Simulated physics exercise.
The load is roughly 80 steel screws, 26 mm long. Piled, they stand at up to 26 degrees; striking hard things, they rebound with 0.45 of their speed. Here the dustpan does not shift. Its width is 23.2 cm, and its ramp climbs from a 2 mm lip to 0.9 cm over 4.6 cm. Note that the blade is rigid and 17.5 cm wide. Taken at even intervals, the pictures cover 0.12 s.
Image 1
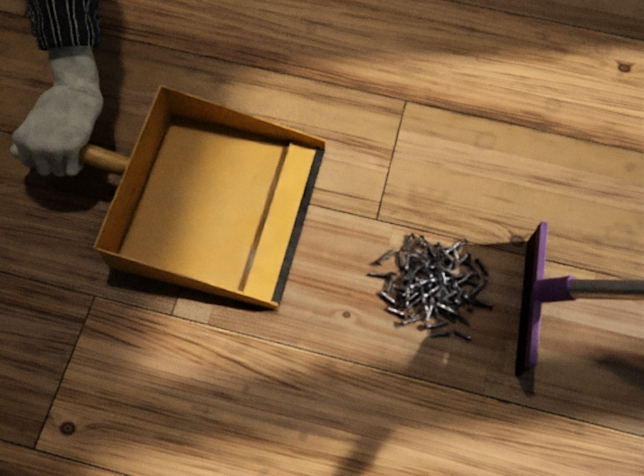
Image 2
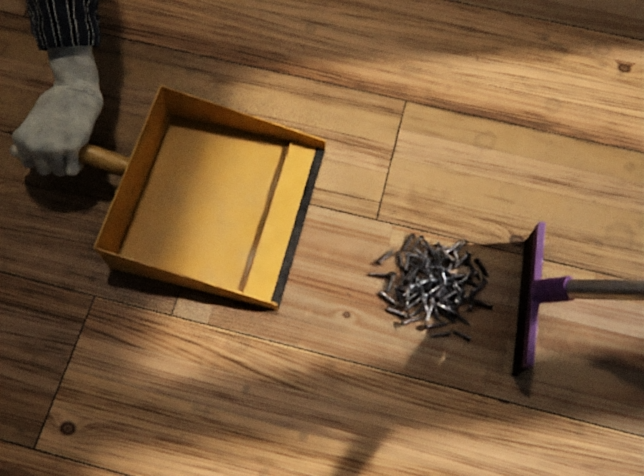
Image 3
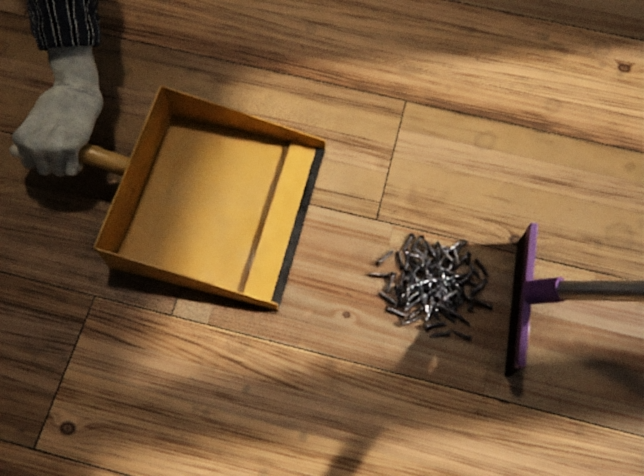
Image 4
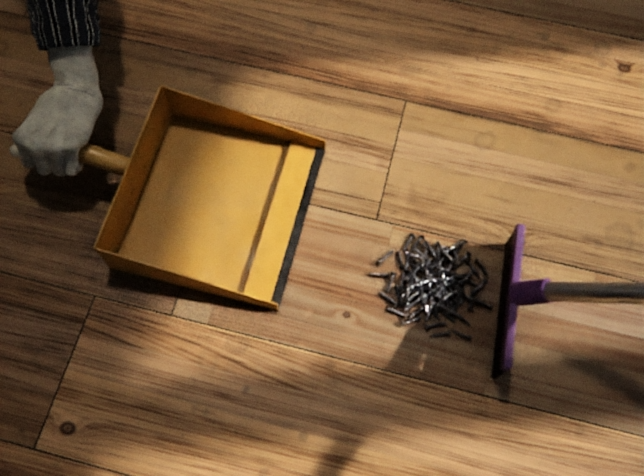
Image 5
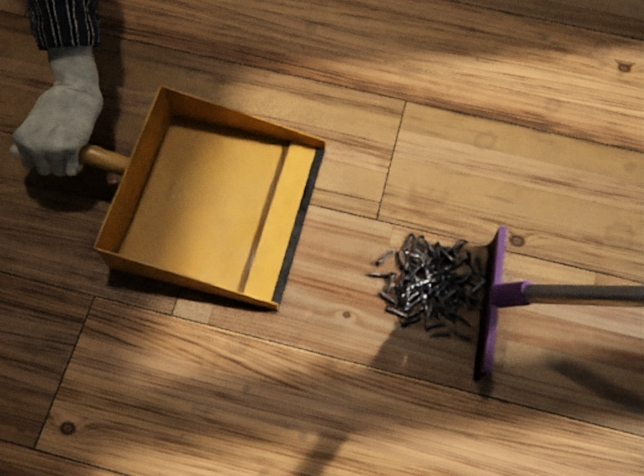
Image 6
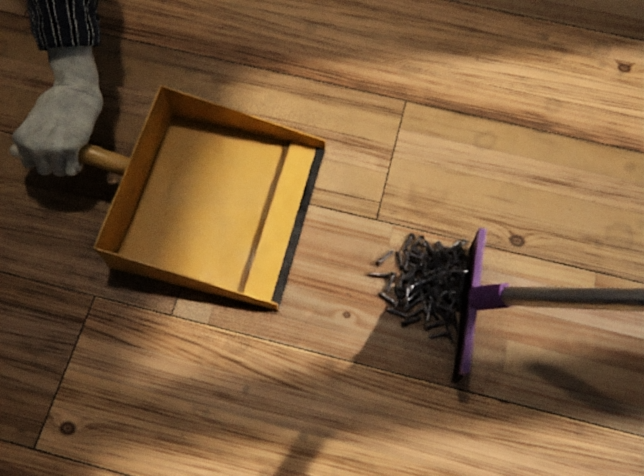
Purple blade on a pole sliding left across wooden floorboards and pressing into a pile of screws, a gloved hand holding a yellow dustpan still.
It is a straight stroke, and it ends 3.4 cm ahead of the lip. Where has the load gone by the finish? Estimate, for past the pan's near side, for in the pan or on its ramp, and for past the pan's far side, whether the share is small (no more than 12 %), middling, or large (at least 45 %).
Estimate - near side: Middling, pan: Middling, far side: Small.
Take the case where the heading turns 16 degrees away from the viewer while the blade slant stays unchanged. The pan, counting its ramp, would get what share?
Around 50 %.
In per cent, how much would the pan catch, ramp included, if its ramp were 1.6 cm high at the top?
Close to 20 per cent then.
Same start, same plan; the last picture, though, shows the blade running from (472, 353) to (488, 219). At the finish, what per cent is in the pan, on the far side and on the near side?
You'd see pan at 50, far at 0 and near at 5.
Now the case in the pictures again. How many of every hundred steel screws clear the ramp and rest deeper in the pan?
Estimate: Close to 10 per cent of the total.
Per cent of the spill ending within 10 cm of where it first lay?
That share is some 10 percent.
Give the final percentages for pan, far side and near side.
Near: 20; pan: 20; far: 0 (percent).
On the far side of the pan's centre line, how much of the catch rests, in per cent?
Roughly 10 per cent.
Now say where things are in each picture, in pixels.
Blade from (530, 363) to (542, 228), moved 0.0 cm, 0 of the pieces shifted so far; middle of the pieces at (436, 282); pan at (207, 203), in the first frame.
Blade from (527, 364) to (539, 229), moved 0.3 cm, 0 of the pieces shifted so far; middle of the pieces at (436, 282), in the second frame.
Blade from (519, 365) to (531, 229), moved 1.3 cm, 0 of the pieces shifted so far; middle of the pieces at (436, 282), in the third frame.
Blade from (505, 366) to (519, 231), moved 2.8 cm, 0 of the pieces shifted so far; middle of the pieces at (436, 282), in the fourth frame.
Blade from (486, 368) to (501, 233), moved 5.0 cm, 3 of the pieces shifted so far; middle of the pieces at (435, 282), in the fifth frame.
Blade from (464, 371) to (480, 235), moved 7.6 cm, 31 of the pieces shifted so far; middle of the pieces at (432, 281); pan at (207, 203), in the sixth frame.
Then, 0.11 s after the last picture, middle of the blade 12 cm from the lip; 0 % over the lip, far side 0 %, near side 5 %.
Then, 0.19 s after the last picture, middle of the blade 6 cm from the lip; 0 % over the lip, far side 0 %, near side 20 %.
Then, 0.39 s after the last picture, middle of the blade 4 cm from the lip; 20 % over the lip, far side 0 %, near side 20 %.
In the end, near side 20 %, pan 20 %, far side 0 %, in front of the lip or behind the blade 60 %.
